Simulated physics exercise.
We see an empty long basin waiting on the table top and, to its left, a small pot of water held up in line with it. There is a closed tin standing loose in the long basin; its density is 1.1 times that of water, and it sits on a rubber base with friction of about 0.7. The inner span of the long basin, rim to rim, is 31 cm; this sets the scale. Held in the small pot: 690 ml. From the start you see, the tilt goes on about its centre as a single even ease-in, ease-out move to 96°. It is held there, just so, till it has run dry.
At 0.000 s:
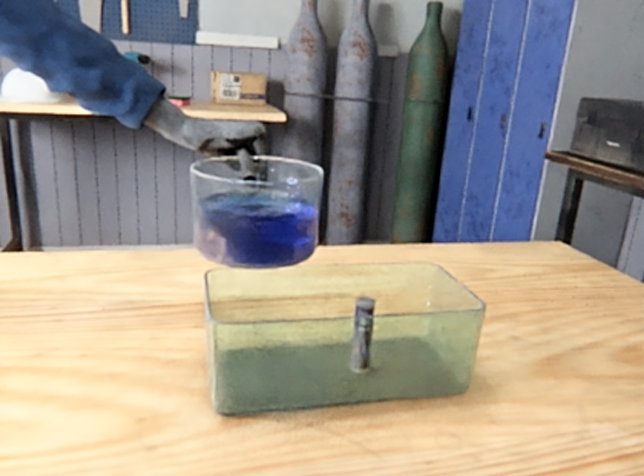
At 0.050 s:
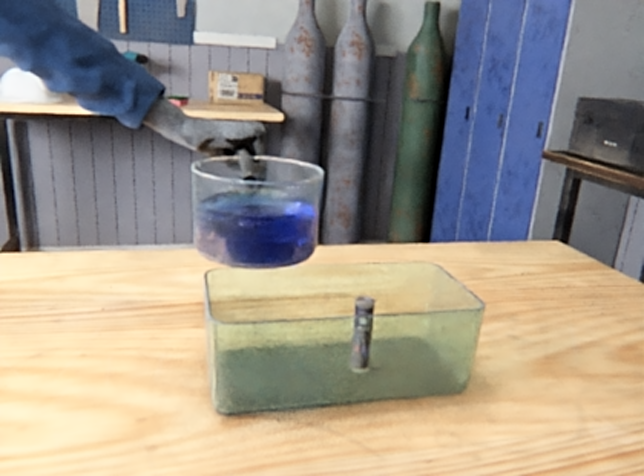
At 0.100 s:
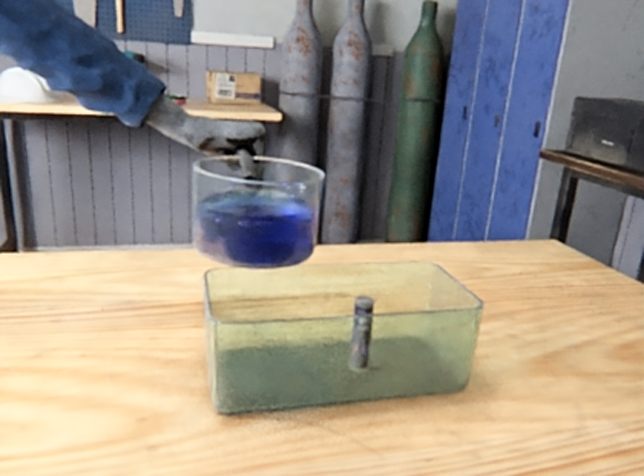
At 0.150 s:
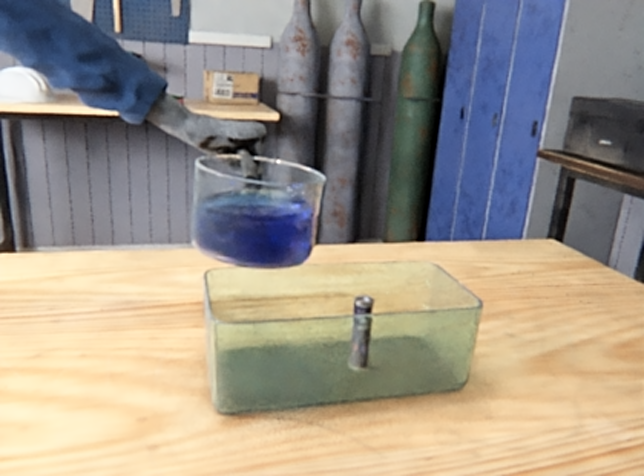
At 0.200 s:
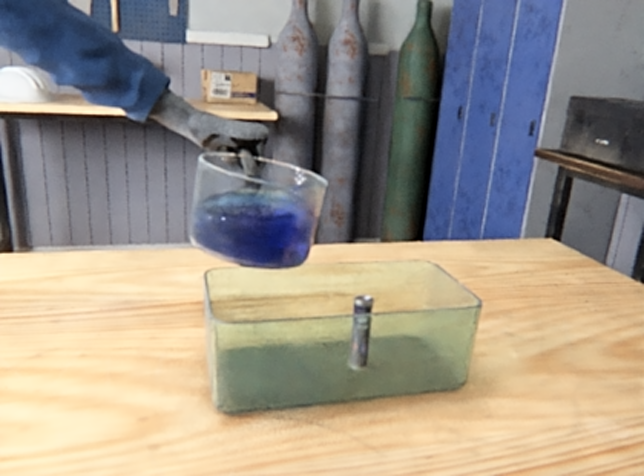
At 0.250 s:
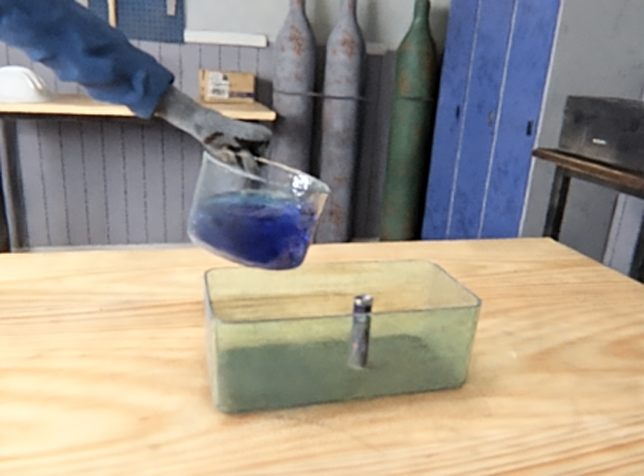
At first, a gloved hand holds a small clear pot of blue liquid nearly level above the left part of a long glass basin, where a small closed tin stands. The pot then gradually tilts to the right, its right rim dipping while the liquid's surface stays roughly level inside.
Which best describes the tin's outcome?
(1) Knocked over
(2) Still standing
1.
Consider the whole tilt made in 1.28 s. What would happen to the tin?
The tin tips over.
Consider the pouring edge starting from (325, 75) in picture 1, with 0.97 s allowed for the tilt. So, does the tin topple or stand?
Result: Tin tipped over.
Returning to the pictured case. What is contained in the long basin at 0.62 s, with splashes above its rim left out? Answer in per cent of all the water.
Fraction in basin: Approx. 3%.
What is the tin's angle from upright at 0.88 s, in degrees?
Near 10 degrees.
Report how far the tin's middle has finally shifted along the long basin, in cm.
Around 7.0 cm.
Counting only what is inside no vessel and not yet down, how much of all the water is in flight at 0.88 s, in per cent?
Around 10 percent of the liquid.
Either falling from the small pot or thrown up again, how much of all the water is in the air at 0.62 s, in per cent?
I'd say close to 18 per cent.
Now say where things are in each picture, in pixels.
In the first picture, tilt 0°; pouring edge (321, 171); surface from (196, 202) to (315, 203); the long basin's rim runs from (207, 295) to (460, 285); the tin's top is at (365, 304).
In the second picture, tilt 1°; pouring edge (321, 172); surface from (196, 202) to (314, 202).
In the third picture, tilt 2°; pouring edge (321, 174); surface from (196, 202) to (315, 203).
In the fourth picture, tilt 6°; pouring edge (323, 178); surface from (196, 203) to (314, 202).
In the fifth picture, tilt 10°; pouring edge (324, 182); surface from (196, 204) to (314, 203).
In the sixth picture, tilt 15°; pouring edge (326, 188); surface from (196, 204) to (316, 204).
By 0.62 s the tilt is 68° and 80 per cent is still to pour; the tin stands where it began.
By 0.88 s the tilt is 94° and 27 per cent is still to pour; the tin leans 8°.
By 1.16 s the tilt is 96° and 6 per cent is still to pour; the tin lies on its side.
By 1.47 s the tilt is 96° and 1 per cent is still to pour; the tin lies on its side.
At rest the tin lies on its side.
